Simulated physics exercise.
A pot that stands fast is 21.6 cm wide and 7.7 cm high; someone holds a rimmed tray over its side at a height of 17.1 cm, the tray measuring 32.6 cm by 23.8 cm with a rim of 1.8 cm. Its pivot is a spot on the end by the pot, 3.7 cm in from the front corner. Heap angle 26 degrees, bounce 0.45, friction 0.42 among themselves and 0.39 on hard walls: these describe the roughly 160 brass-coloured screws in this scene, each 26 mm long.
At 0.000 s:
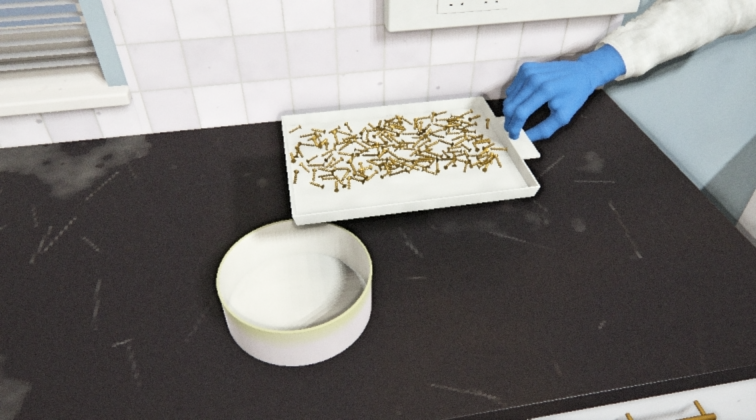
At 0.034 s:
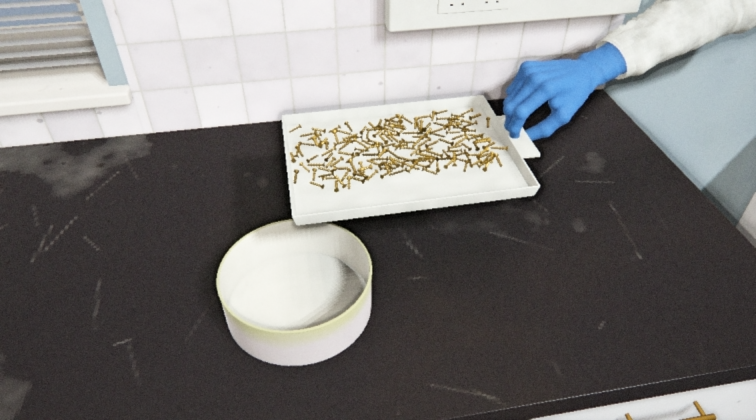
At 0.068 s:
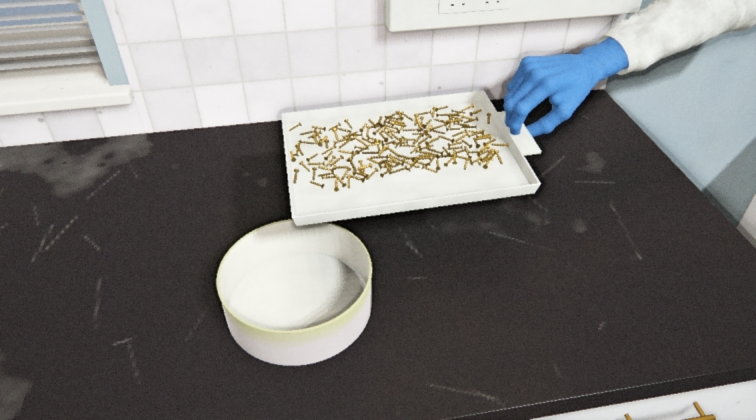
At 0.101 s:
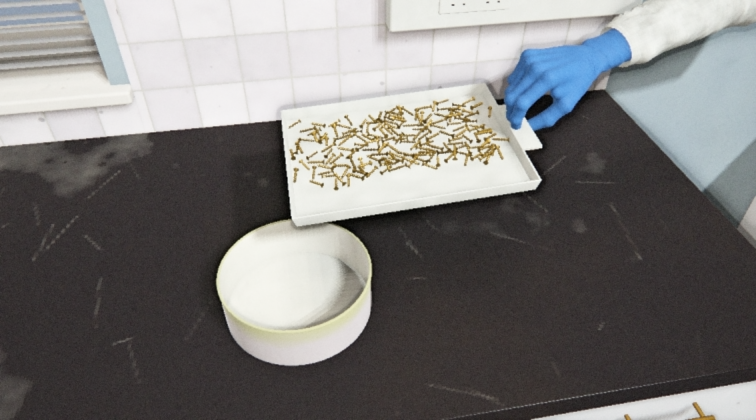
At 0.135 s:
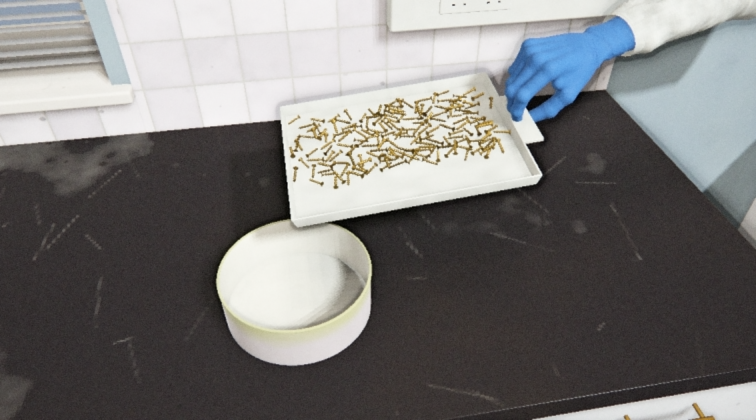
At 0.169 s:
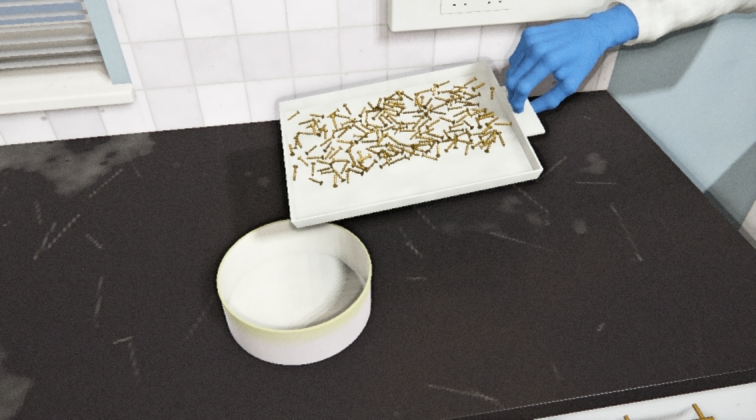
A rimmed white tray scattered with small brass-coloured screws rests level above a dark worktop beside a round white pot, then a blue-gloved hand slowly raises its right end, tilting it slightly down toward the left.
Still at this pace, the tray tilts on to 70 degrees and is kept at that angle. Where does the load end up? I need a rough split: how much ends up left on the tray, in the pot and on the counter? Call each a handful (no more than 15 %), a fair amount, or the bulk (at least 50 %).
Here is the split. Tray: A handful; pot: The bulk; counter: A handful.
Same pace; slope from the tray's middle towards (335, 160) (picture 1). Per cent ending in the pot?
My best guess is some 10 per cent.
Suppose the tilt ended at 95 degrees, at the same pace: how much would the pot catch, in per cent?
In that case it comes to about 100 in a hundred.
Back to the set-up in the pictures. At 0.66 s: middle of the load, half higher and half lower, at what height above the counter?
Some 22 cm above the counter.
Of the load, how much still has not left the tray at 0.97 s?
20%, roughly.
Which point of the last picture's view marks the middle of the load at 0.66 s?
Estimated centre of load: Around (320, 188).
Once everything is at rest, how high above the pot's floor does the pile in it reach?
Height: Approx. 2.5 cm.
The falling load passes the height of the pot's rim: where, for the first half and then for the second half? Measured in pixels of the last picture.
(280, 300) or so first, later (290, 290).
After 0.46 s, tilt 40 degrees; the tray holds 100 %, the pot 0 %.
After 0.66 s, tilt 60 degrees; the tray holds 100 %, the pot 0 %.
Then, at 0.97 s, tilt 70 degrees; the tray holds 20 %, the pot 75 %.
By 1.7 s all is still; tray 5 %, pot 95 %, counter 0 %.
